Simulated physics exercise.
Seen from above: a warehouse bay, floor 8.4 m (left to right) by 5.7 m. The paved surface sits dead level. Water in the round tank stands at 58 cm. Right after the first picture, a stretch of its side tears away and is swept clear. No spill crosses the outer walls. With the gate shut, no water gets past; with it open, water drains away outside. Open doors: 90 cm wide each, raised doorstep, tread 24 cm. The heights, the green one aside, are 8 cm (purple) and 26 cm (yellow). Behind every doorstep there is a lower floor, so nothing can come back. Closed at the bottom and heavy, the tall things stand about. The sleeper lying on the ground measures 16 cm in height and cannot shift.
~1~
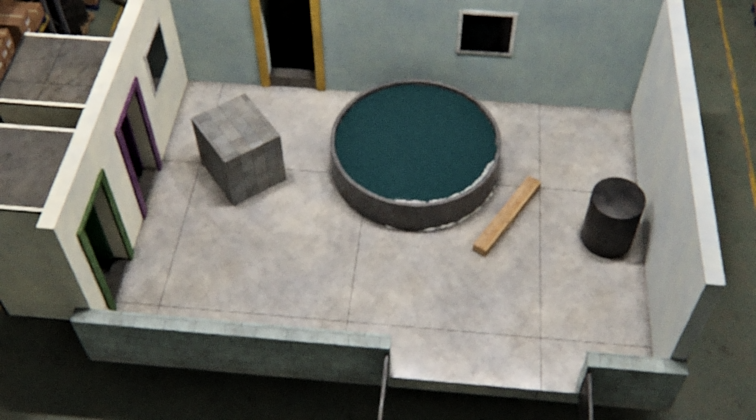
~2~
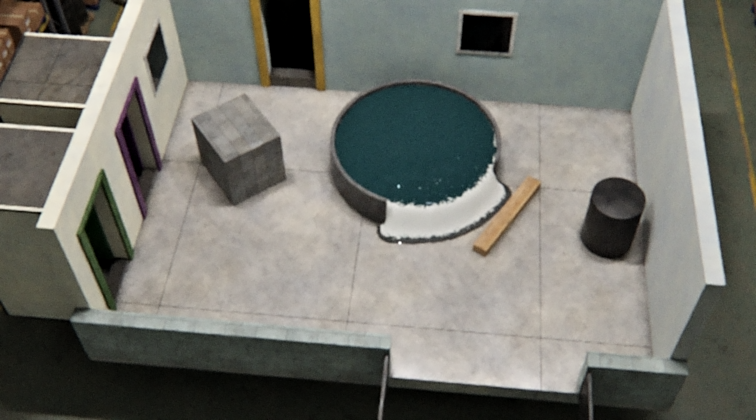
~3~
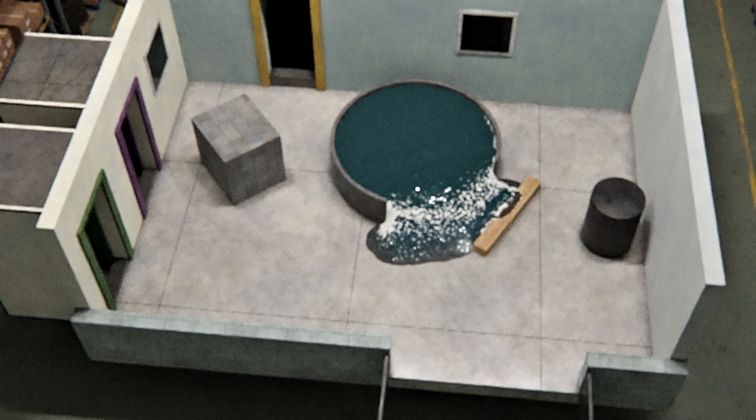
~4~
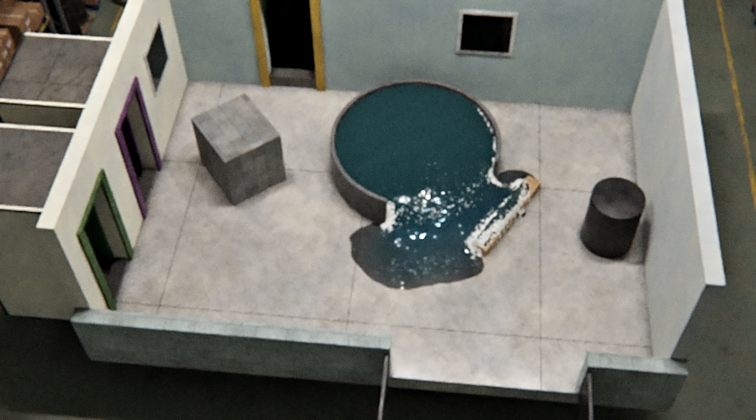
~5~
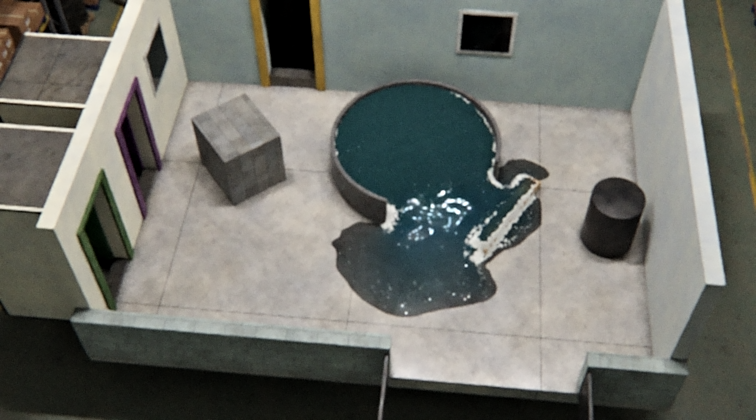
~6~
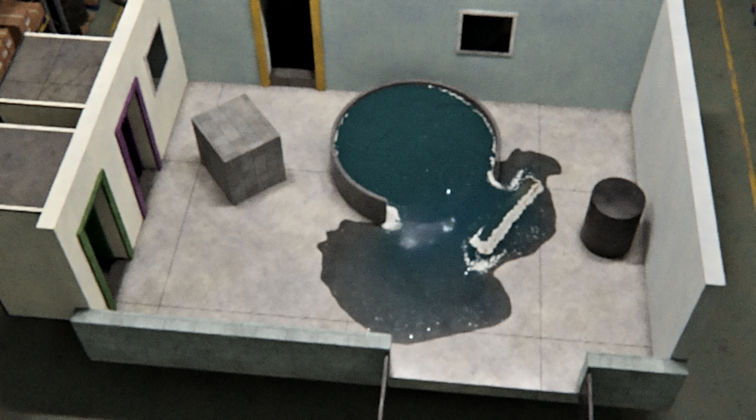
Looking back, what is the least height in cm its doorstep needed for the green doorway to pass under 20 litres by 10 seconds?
Some 7.5 cm would have done it.
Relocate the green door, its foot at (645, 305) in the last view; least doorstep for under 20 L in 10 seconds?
Minimum: Close to 8.5 cm.
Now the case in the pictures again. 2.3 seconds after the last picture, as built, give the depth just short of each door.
Reading in centimetres: Green = 0, purple = 0, yellow = 0.
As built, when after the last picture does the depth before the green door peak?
The level tops out around 3.5 s.
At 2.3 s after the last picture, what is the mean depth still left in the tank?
About 22 centimetres.
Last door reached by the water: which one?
It's the yellow door.
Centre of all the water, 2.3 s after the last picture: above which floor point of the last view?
Centre of the water: Approx. (450, 221) px.
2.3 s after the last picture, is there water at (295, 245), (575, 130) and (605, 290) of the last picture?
Point 1: Bone dry; point 2: Awash; point 3: Awash.
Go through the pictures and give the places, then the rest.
The first frame shows the round tank at (416, 142) is whole and still, 58 cm deep; the green door at (108, 247) is dry.
In the second frame, the gap is at (451, 214), the front 0.3 m out at (507, 193); the back of the round tank holds 58 cm.
In the third frame, the gap is at (451, 216), the front 0.7 m out at (384, 257); the back of the round tank holds 58 cm.
In the fourth frame, the gap is at (451, 217), the front 1.2 m out at (389, 282); the back of the round tank holds 58 cm.
In the fifth frame, the front is at (420, 310), 1.6 m from the gap at (451, 217); 4.6 m2 of floor is wet, 58 cm left at the back.
In the sixth frame, water pours out at (451, 217) and has run 2.2 m, to a hidden place; about 5 cm deep outside, 58 cm at the back; 3.3 m in a straight line remain to the green door at (108, 247).
Then, 0.7 s after the last picture water covers 35 % of the floor, deepest (42 cm) near (496, 220); it has not reached the green door.
Then, 2.3 s after the last picture water covers 55 % of the floor, deepest (28 cm) near (496, 220); it has not reached the green door.
Then, 9.3 s after the last picture water covers 90 % of the floor, deepest (8 cm) near (485, 219); 6 cm at the green door, 22 litres in over its 7 cm doorstep.
At the green door as built, the water peaked near 12 cm, 3.7 s after the last picture.
With a doorstep of 6 cm, 35 litres would have come in within the 10 s; with 9.5 cm, 5 litres. So under 20 litres takes about 7.5 cm.
